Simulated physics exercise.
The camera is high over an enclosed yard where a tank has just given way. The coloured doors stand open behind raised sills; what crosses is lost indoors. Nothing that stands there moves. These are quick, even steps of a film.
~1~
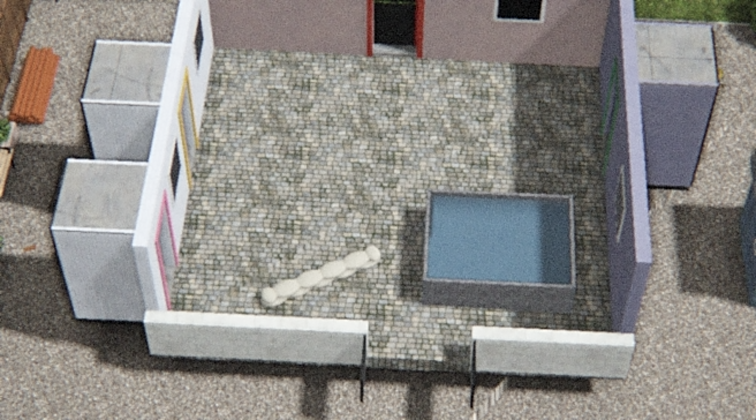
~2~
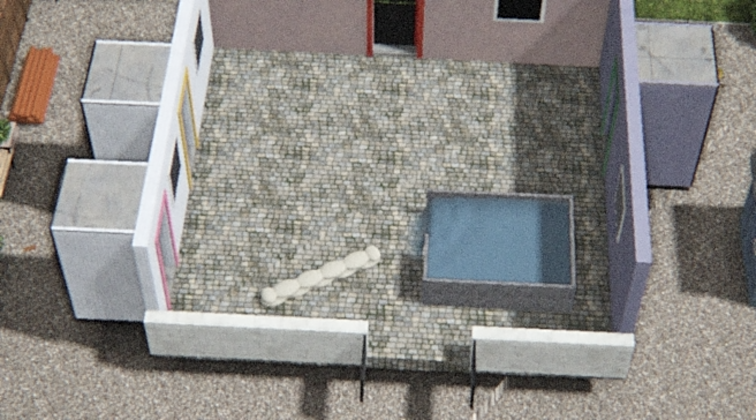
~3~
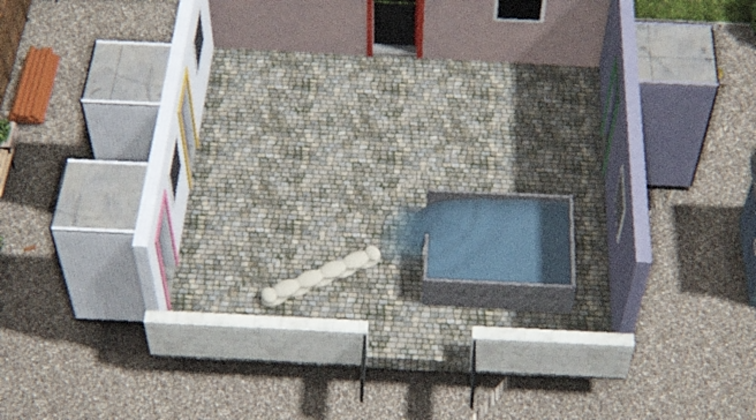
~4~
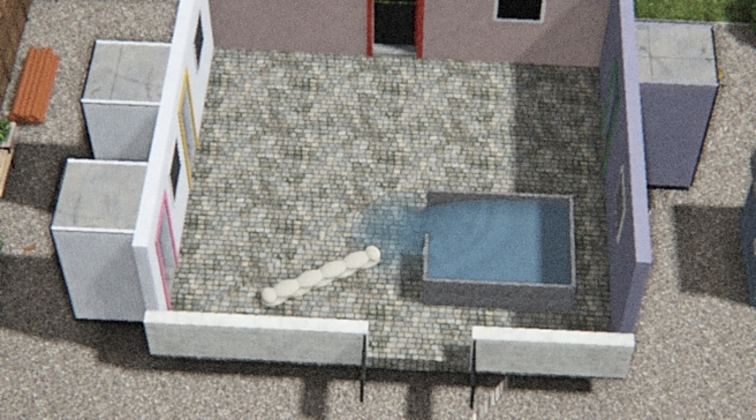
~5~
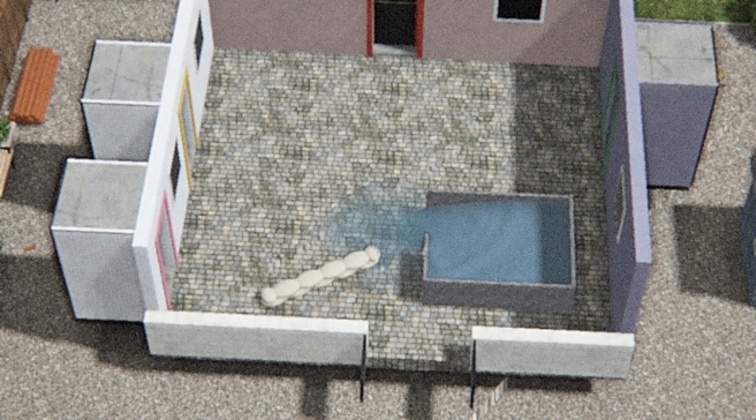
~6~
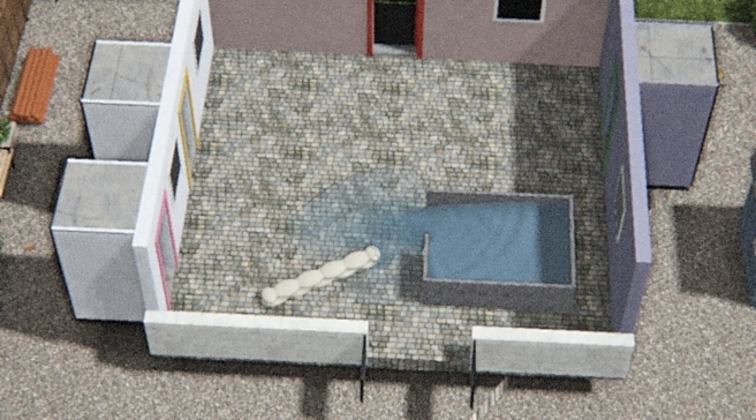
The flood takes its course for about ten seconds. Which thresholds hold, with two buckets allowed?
In the end: The yellow door floods; the pink door floods; the green door holds within the limit; the red door holds within the limit.
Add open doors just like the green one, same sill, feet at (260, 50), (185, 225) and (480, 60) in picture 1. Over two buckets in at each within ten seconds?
As listed: Floods, floods, stays under.
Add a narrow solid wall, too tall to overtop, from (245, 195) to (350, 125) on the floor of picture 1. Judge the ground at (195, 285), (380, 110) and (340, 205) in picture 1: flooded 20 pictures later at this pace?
In turn: Covered, flooded, flooded.
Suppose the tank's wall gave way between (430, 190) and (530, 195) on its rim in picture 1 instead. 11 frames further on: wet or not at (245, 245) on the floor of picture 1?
Answer: No water.
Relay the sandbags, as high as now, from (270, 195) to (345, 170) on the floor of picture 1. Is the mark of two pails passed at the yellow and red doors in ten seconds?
The yellow one stays under, the red one stays under.
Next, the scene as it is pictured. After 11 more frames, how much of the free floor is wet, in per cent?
Roughly 40 per cent.
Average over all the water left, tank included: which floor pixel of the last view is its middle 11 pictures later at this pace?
Near (426, 243).
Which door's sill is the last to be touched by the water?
The one in green.
A moment on, water covers 25 % of the floor; the yellow door not reached, the pink door not reached, the green door not reached, the red door not reached.
Next, water covers 40 % of the floor; the yellow door under two buckets in, the pink door wet at the sill, nothing in, the green door not reached, the red door not reached.
Then, water covers 50 % of the floor; the yellow door over two buckets in, the pink door over two buckets in, the green door not reached, the red door not reached.
Later, water covers 55 % of the floor; the yellow door over two buckets in, the pink door far over two buckets in, the green door not reached, the red door wet at the sill, nothing in.
In the end, water covers 95 % of the floor; the yellow door over two buckets in, the pink door far over two buckets in, the green door wet at the sill, nothing in, the red door wet at the sill, nothing in.
